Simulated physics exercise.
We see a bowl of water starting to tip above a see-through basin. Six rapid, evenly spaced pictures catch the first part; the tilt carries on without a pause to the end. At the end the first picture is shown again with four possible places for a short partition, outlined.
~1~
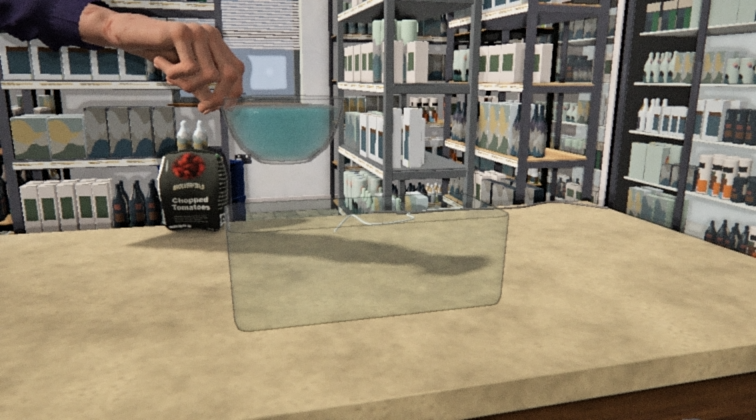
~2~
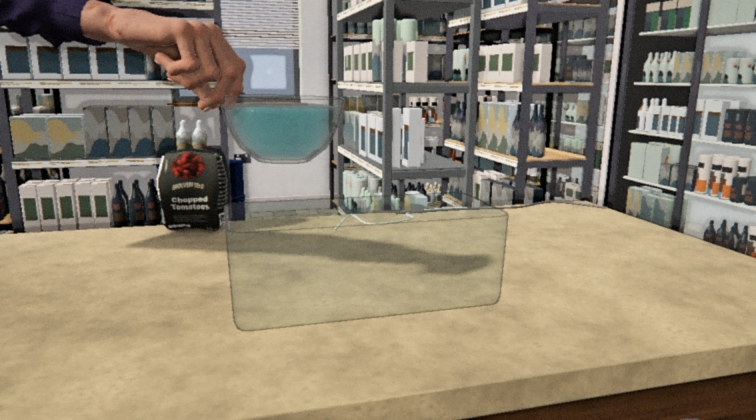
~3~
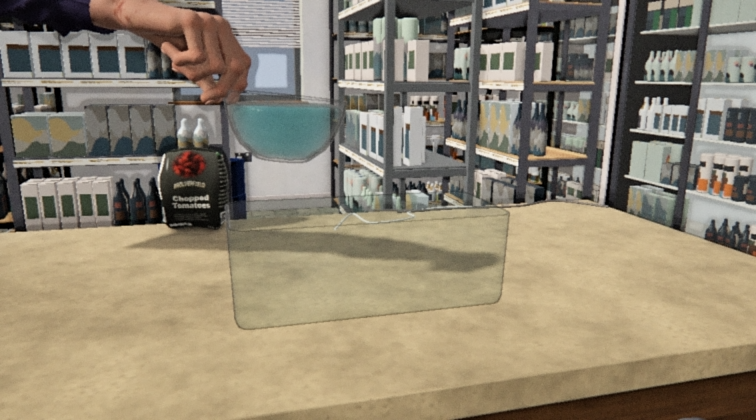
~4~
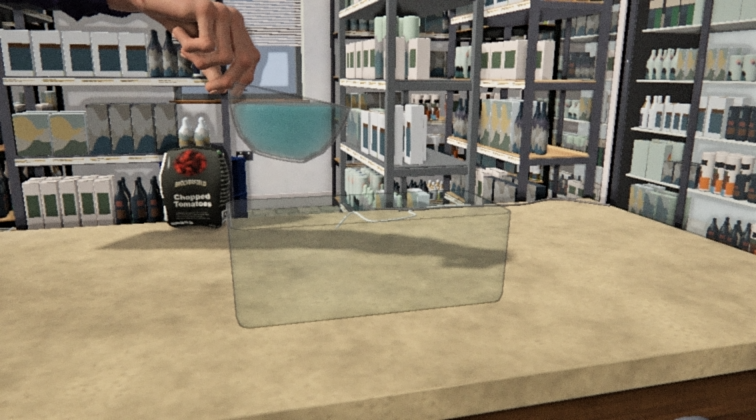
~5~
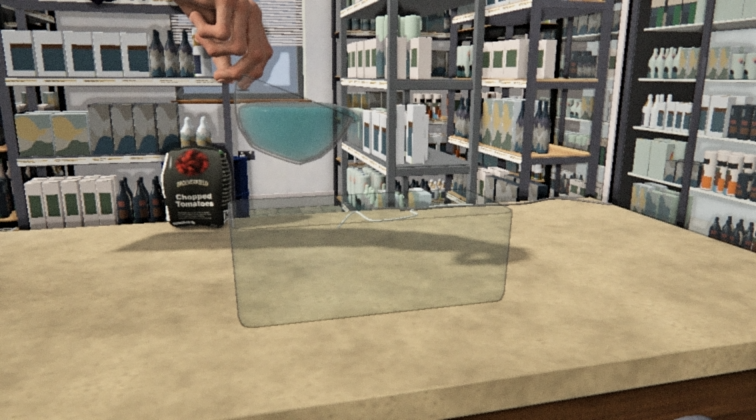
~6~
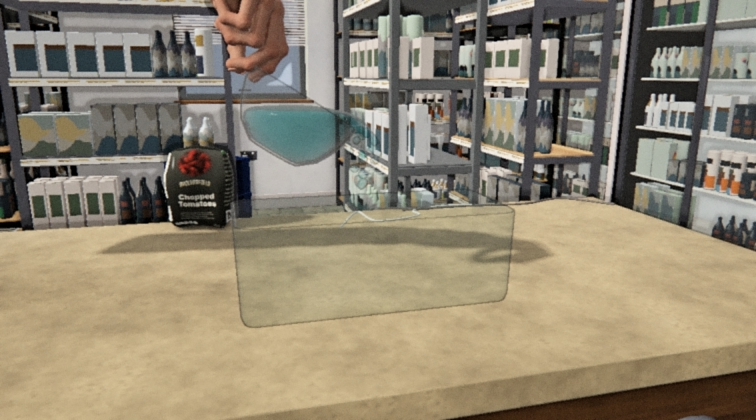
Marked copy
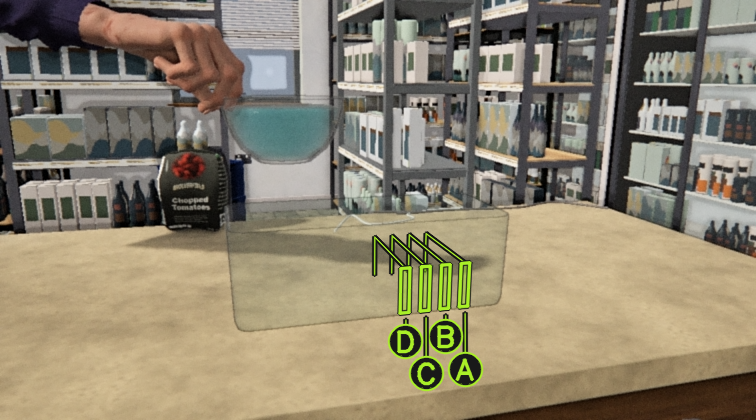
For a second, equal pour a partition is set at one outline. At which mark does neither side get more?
Place D does it best.
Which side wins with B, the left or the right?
The left side.
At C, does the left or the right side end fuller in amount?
The left one.
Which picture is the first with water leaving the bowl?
Picture 5.
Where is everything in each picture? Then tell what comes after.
Upright, lip at (340, 97); basin from (235, 330) to (499, 302); nothing has left yet.
Upright, lip at (340, 98); nothing has left yet.
Tipped about 6°, lip at (343, 101); nothing has left yet.
Tipped about 12°, lip at (347, 106); nothing has left yet.
Tipped about 21°, lip at (350, 116); water is over the lip, down to (354, 121).
Tipped about 32°, lip at (353, 128); water is over the lip, down to (361, 186).
On the marked copy, A at (465, 313); B at (445, 315); C at (426, 317); D at (405, 319).
With A, about 99 % ends left of the wall and 1 % right of it.
With B, about 98 % ends left of the wall and 1 % right of it.
With C, about 89 % ends left of the wall and 10 % right of it.
With D, about 48 % ends left of the wall and 51 % right of it.
